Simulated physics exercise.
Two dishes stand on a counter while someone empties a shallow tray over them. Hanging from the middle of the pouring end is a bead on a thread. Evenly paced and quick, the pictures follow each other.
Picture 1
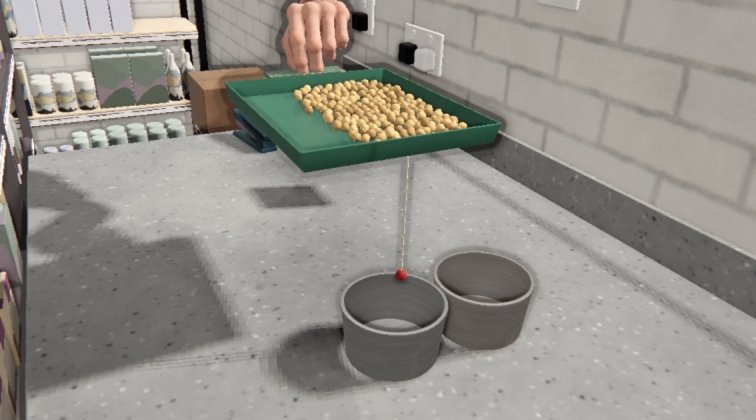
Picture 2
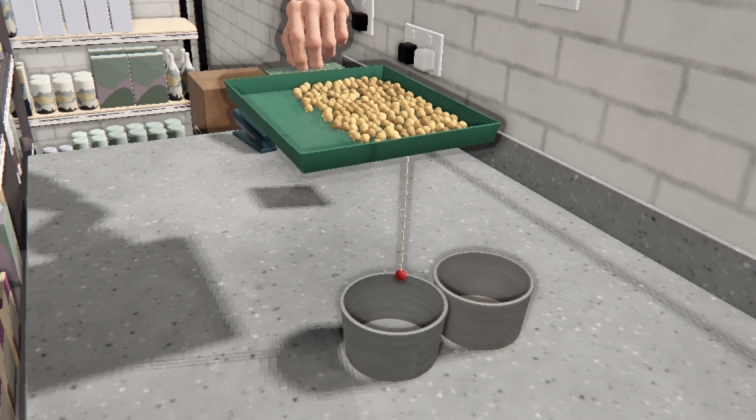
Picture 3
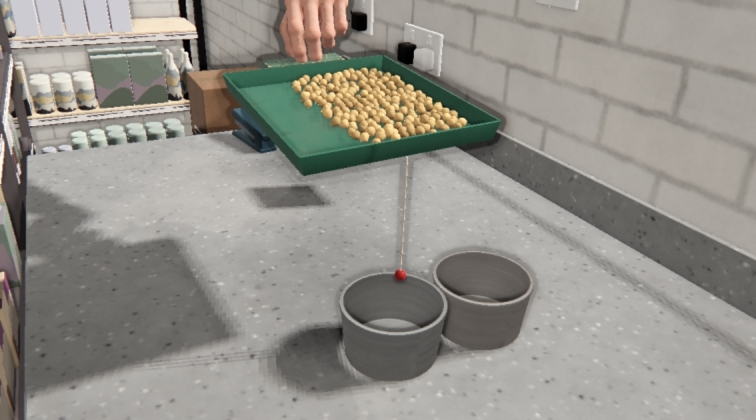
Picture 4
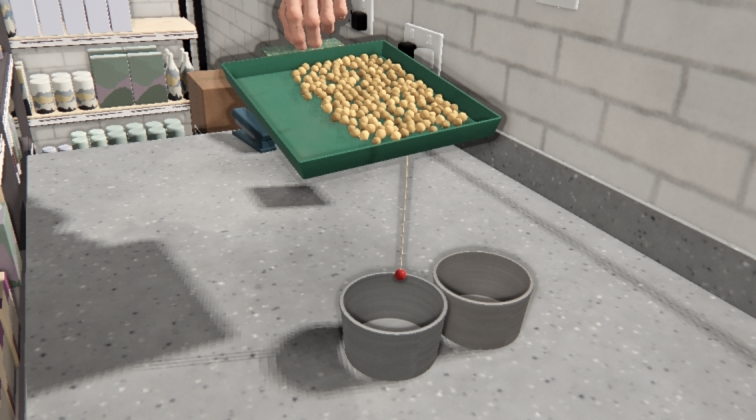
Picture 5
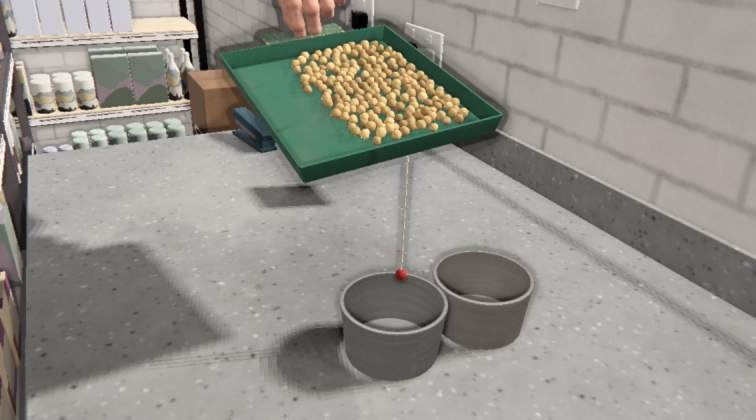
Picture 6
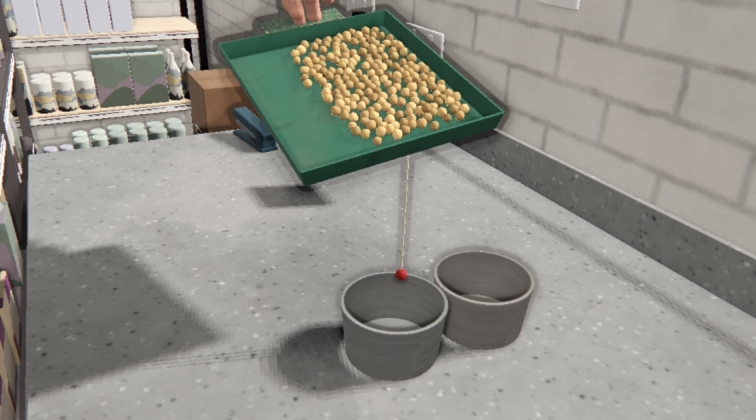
At first, a hand holds a shallow green tray of dried chickpeas nearly level above two gray dishes on a speckled counter, a red bead hanging beneath it on a thread. The tray's far side then rises steadily, and its near edge slants gradually down toward the left corner.
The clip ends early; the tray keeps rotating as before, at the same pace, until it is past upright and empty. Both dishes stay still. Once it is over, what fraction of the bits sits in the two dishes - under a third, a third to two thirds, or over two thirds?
The dishes end up holding a small part, below one third.
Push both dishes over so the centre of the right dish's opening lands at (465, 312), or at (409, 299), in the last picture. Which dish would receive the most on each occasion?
Tries in order: The one to the left, the one to the left.
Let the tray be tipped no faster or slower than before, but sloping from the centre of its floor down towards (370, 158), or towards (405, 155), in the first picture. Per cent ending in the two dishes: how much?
The first try gives close to 20 per cent, the second close to 30 per cent.
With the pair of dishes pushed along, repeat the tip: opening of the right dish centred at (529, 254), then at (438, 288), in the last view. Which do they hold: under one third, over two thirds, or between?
First place: Under a third. Second place: More than two thirds.
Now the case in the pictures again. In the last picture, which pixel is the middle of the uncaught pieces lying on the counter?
Those pieces end up centred close to (315, 386).
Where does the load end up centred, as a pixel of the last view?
Resting centre, last frame: Roughly (330, 374).
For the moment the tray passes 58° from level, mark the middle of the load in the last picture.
I'd mark the middle close to (349, 134).
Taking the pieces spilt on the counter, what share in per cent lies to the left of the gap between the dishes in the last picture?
Left share: Some 90 per cent.
Shortly afterwards, tray tipped steeply; all but a few on the tray; only a few in the air.
Next, tray tipped right over; the bulk on the tray; near a quarter outside both; only a few in the air.
Some moments later, tray tipped past a quarter turn; near a quarter in the left dish; the bulk outside both.
In the end, tray tipped past a quarter turn; near a quarter in the left dish; none at all in the right dish; the bulk outside both.
